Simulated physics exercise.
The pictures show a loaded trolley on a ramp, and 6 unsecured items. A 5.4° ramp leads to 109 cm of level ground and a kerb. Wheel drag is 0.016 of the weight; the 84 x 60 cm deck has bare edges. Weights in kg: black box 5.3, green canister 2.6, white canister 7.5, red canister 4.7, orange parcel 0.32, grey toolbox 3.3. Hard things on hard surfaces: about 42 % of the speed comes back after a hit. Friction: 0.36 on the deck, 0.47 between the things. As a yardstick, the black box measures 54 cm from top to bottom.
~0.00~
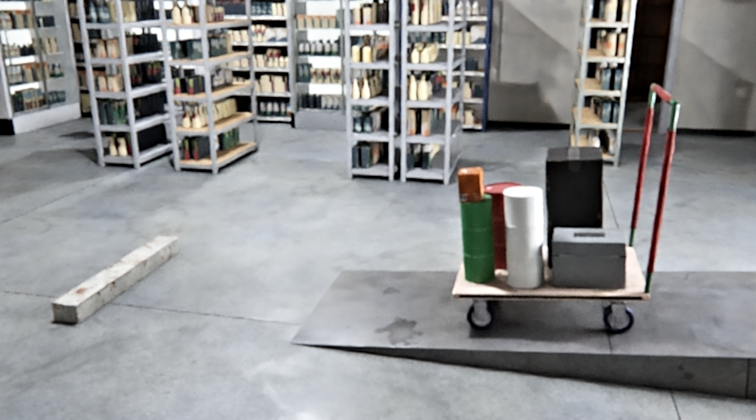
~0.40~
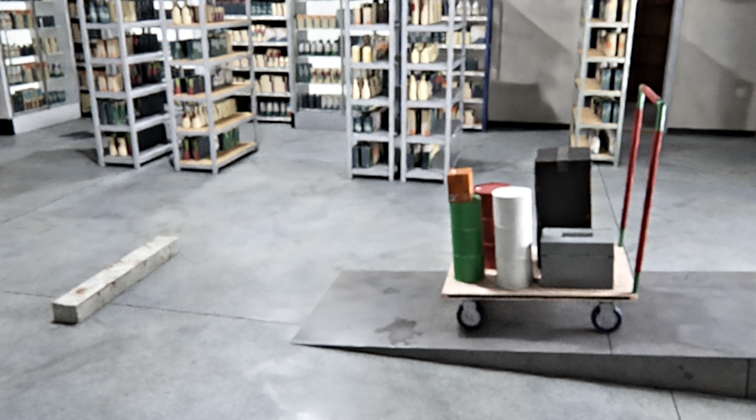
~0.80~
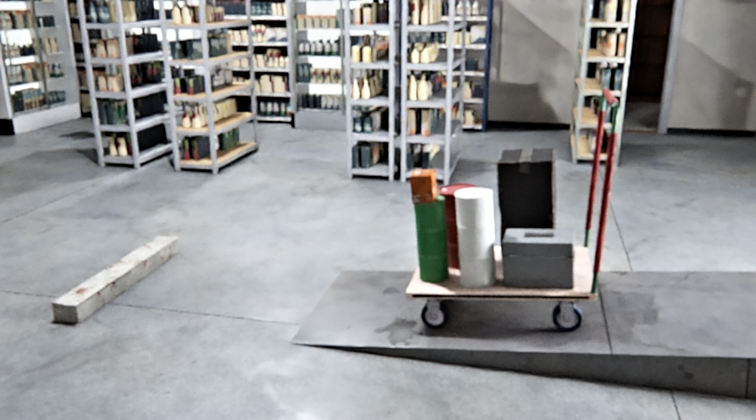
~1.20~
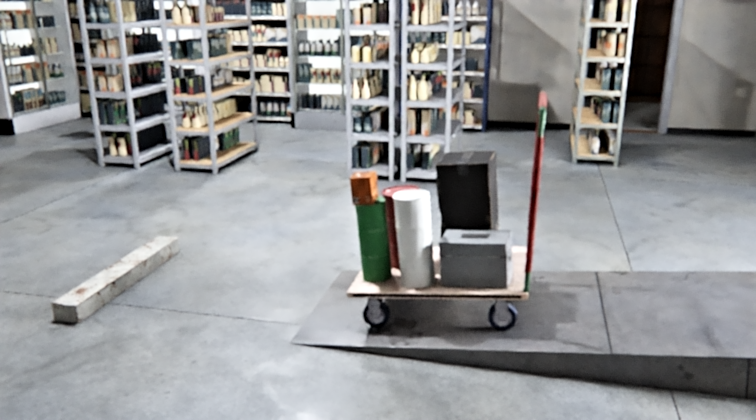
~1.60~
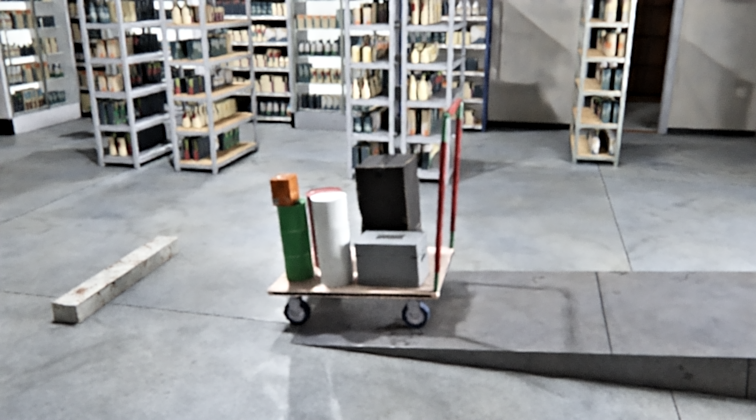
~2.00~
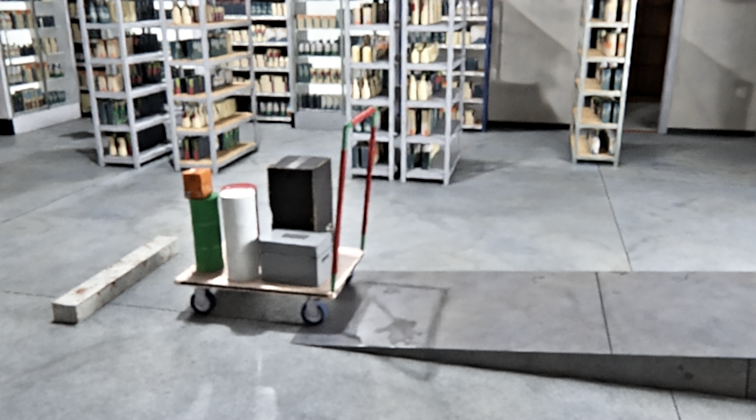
In this clip, a trolley carrying green, white and red canisters, an orange parcel, a black box and a grey toolbox rolls leftward down a low ramp, then crosses level floor toward a pale kerb.
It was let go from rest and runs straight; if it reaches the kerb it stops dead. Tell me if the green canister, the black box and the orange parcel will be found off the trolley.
The green canister gets thrown off; the black box remains on the deck; the orange parcel gets thrown off.
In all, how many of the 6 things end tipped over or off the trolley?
3 of them.
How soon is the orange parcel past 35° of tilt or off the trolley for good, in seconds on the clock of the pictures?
Near 2.5 s.
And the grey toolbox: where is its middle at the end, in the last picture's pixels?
At about (171, 247).
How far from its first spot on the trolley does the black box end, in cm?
About 20 cm.
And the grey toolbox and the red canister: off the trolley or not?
The grey toolbox ends on the trolley; the red canister ends off the trolley.
After 2.60 s, trolley at the kerb; green canister and orange parcel now off the trolley; black box moved 16 cm near (189, 203); red canister moved 16 cm.
After 3.10 s, trolley at the kerb; black box moved 19 cm near (184, 203); red canister 12° off its base; grey toolbox moved 19 cm.
In the end (4.4 s), off the trolley, green canister, red canister and orange parcel; not toppled but over 10 cm from the start, black box, white canister and grey toolbox. At the end, from the last picture's camera, black box near (184, 203).
